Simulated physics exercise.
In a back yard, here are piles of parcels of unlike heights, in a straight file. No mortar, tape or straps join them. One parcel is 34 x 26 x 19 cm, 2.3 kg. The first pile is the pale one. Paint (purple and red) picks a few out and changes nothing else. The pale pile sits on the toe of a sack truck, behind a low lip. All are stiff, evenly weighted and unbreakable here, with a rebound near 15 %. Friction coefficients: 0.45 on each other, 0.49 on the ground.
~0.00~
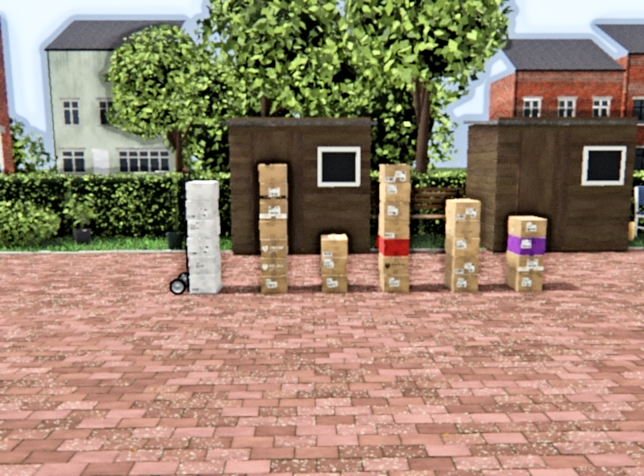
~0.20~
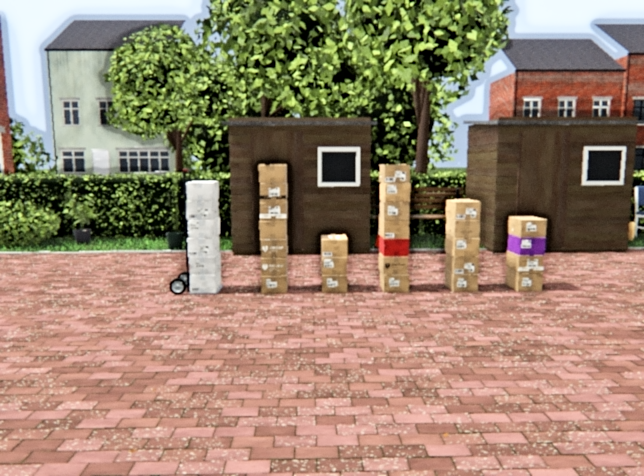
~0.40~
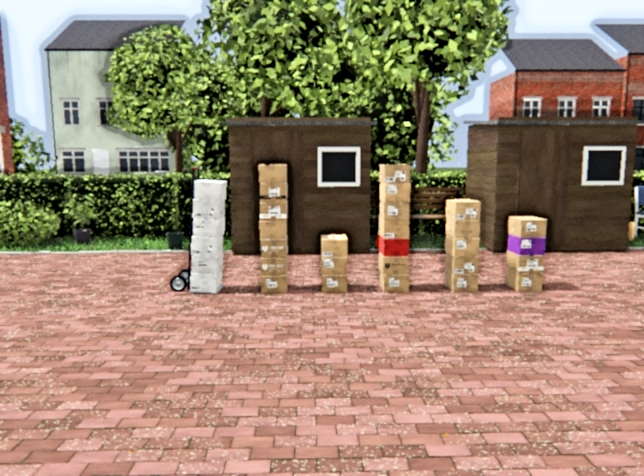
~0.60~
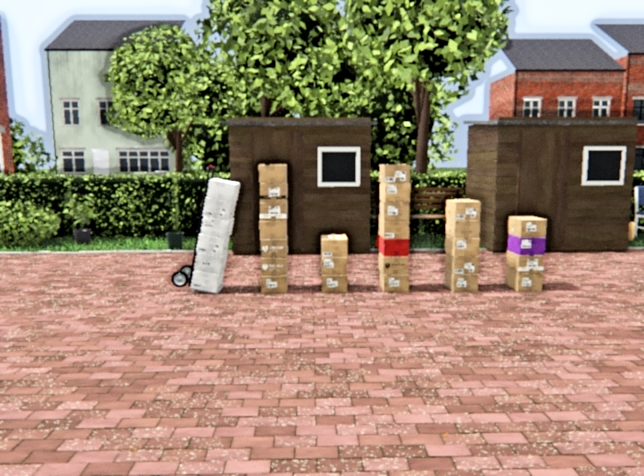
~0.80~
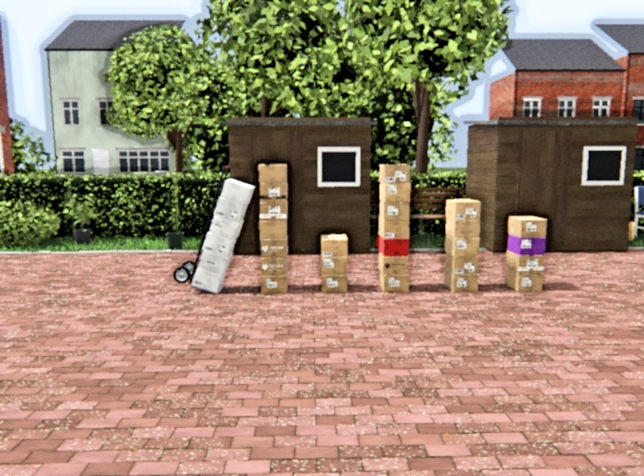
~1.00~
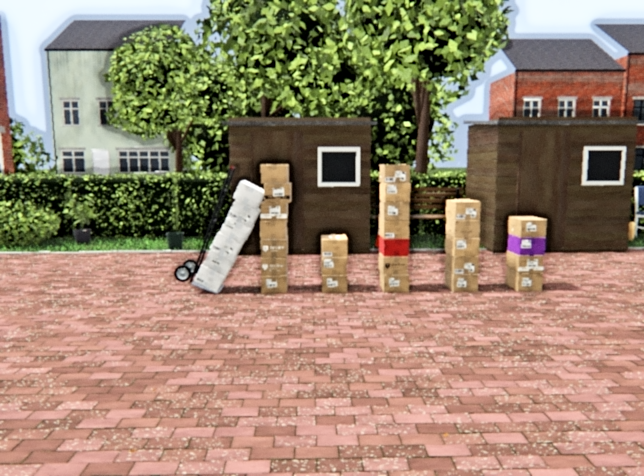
The clip shows a row of parcel piles on a brick-paved yard; the pale pile at the left, on a sack truck, tilts gradually to the right until its top overlaps the neighbouring brown pile, while the other piles appear still.
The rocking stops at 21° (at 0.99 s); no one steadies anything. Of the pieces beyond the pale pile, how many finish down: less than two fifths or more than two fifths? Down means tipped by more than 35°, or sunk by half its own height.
Over two fifths of them.
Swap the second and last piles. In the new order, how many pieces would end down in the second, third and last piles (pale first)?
Then second 4, third 0, last 0.
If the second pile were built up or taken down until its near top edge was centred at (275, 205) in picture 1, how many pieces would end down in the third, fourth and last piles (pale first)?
In that case third 0, fourth 0, last 0.
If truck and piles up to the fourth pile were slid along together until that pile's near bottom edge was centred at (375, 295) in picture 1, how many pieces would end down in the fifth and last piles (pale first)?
Then fifth 5, last 4.
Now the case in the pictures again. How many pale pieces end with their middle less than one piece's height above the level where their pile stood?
2 of them.
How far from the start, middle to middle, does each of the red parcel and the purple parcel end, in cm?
About: Red 60, purple 110.
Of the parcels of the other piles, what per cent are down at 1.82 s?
0 per cent by then.
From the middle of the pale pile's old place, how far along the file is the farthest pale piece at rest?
Some 100 cm.
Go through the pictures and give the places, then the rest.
In the first picture (each place is the centre of the face we see best), truck frame (184, 195) 0° forward; red parcel (397, 248); purple parcel (533, 247); the others all in place.
In the second picture, truck frame (185, 195) 0° forward; red parcel (397, 248).
In the third picture, truck frame (192, 193) 4° forward, top of the pale pile leaning 4°; red parcel (397, 248); the others all in place.
In the fourth picture, truck frame (205, 191) 12° forward, top of the pale pile leaning 12°; purple parcel (533, 247); the others all in place.
In the fifth picture, truck frame (218, 191) 18° forward, top of the pale pile leaning 19°; red parcel (397, 248); the others all in place.
In the sixth picture, truck frame (223, 191) 21° forward, top of the pale pile leaning 27°; red parcel (397, 248); purple parcel (533, 247); 2 have shifted.
By 1.82 s, 6 of the pale pile down; none of the 26 other parcels down, 7 disturbed.
By 2.96 s, 6 of the pale pile down; 7 of the 26 other parcels down; red parcel tilted 22°.
By 3.96 s, 6 of the pale pile down; 24 of the 26 other parcels down; red parcel tilted 45°, 22 cm lower; purple parcel tilted 37°, 8 cm lower.
When it is over (5.0 s), 6 of the pale pile down; 24 of the 26 other parcels down; purple parcel upside down; red parcel tilted 47°, 22 cm lower. That is 92 per cent. In pixels of the last frame, middles, purple parcel near (620, 279), red parcel near (446, 266).
